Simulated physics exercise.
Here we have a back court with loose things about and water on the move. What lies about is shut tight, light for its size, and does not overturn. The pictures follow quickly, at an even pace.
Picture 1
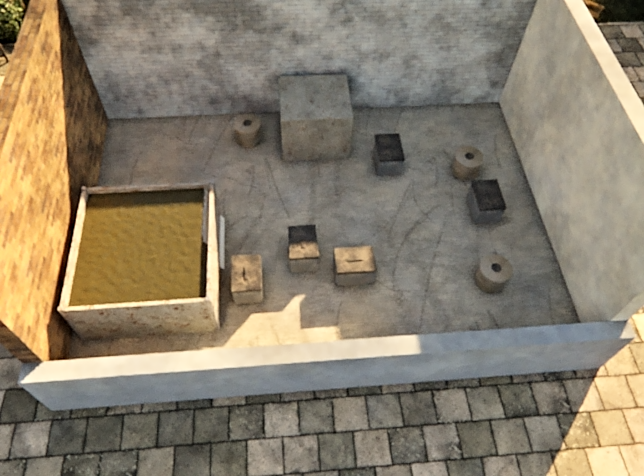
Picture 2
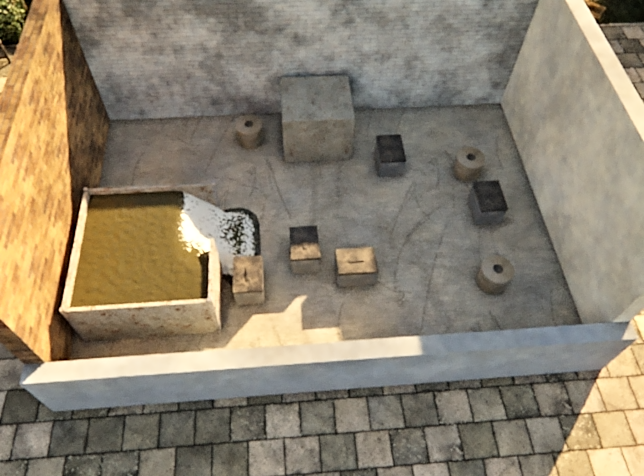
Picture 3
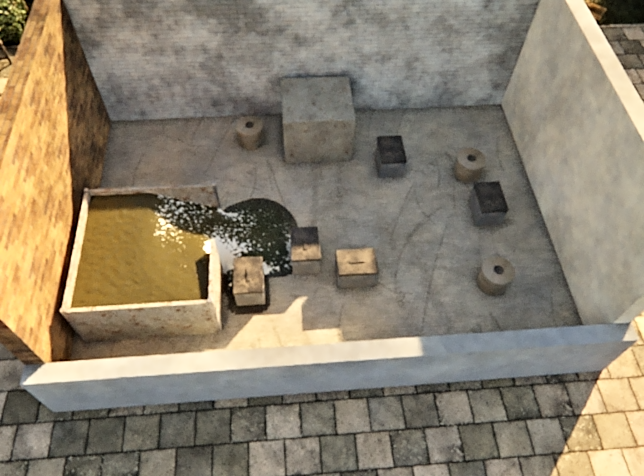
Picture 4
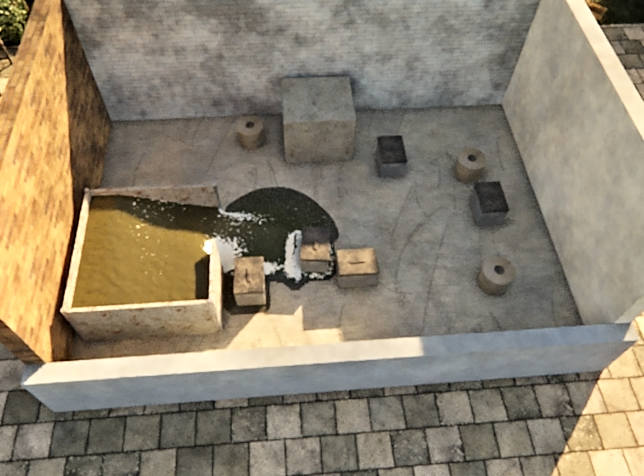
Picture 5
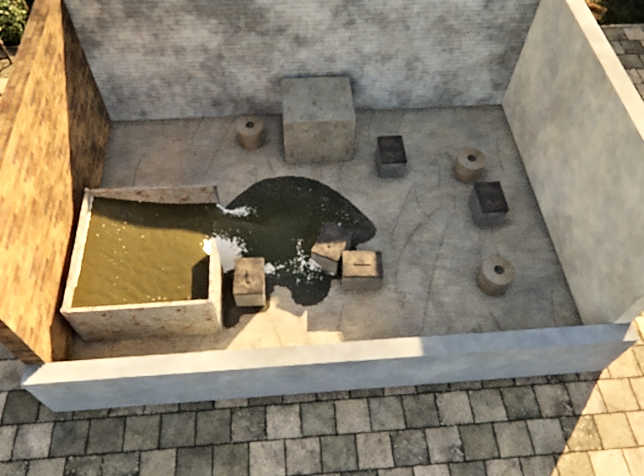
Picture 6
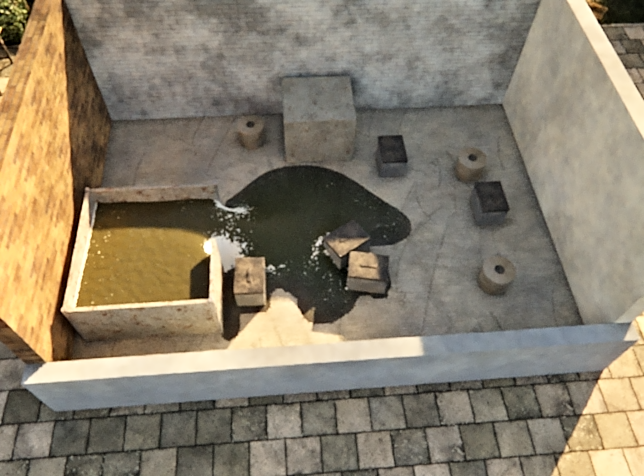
Water bursts through the right side of a raised tank in a walled court, foaming white as it pours onto the bare floor. It spreads rightward in a dark, widening pool around the nearest blocks, then pushes one dark-topped chest right and turns it against its neighbour, which shifts slightly.
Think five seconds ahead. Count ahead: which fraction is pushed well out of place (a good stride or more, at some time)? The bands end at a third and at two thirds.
Share: At least two thirds.
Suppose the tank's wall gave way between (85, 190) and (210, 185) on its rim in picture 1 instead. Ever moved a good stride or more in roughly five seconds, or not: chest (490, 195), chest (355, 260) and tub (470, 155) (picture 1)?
As listed: Short of that, shifted that much, no.
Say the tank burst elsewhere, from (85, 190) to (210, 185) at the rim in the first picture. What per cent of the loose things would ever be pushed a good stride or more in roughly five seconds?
Near 40 in a hundred.
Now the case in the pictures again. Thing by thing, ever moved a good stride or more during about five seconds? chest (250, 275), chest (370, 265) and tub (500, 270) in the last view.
In that order: Less than that, that far or more, moved that far.
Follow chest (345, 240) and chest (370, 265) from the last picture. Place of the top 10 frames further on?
Close to (553, 234) and (513, 314).
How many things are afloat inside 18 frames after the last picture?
That makes 6.
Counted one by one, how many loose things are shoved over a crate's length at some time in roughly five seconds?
That makes 6.
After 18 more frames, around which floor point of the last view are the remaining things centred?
At about (439, 221).
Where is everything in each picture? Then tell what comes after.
A chest at (303, 241) rests on the ground; a chest at (355, 259), on the bottom; 0 of 8 have shifted, in the first frame.
A chest at (304, 242), on the bottom; a chest at (357, 260) rests on the ground; 0 of 8 have shifted, in the second frame.
A chest at (305, 243) rests on the ground; a chest at (357, 261), on the bottom; 0 of 8 have shifted, in the third frame.
A chest at (315, 243), on the bottom, close to its start; a chest at (358, 261) rests on the ground; 1 of 8 have shifted, in the fourth frame.
A chest at (332, 241) rests on the ground, a stride from its start; a chest at (363, 263) rests on the ground, close to its start; 2 of 8 have shifted, in the fifth frame.
A chest at (347, 238), on the bottom, a stride from its start; a chest at (369, 265) rests on the ground, close to its start; 2 of 8 have shifted, in the sixth frame.
A moment on, 2 of 8 are well off their spots; 0 afloat.
Next, 6 of 8 are well off their spots; 4 afloat.
Later, 5 of 8 are well off their spots; 6 afloat.
In the end, 5 of 8 are well off their spots, and 6 have been at some point; 6 afloat.
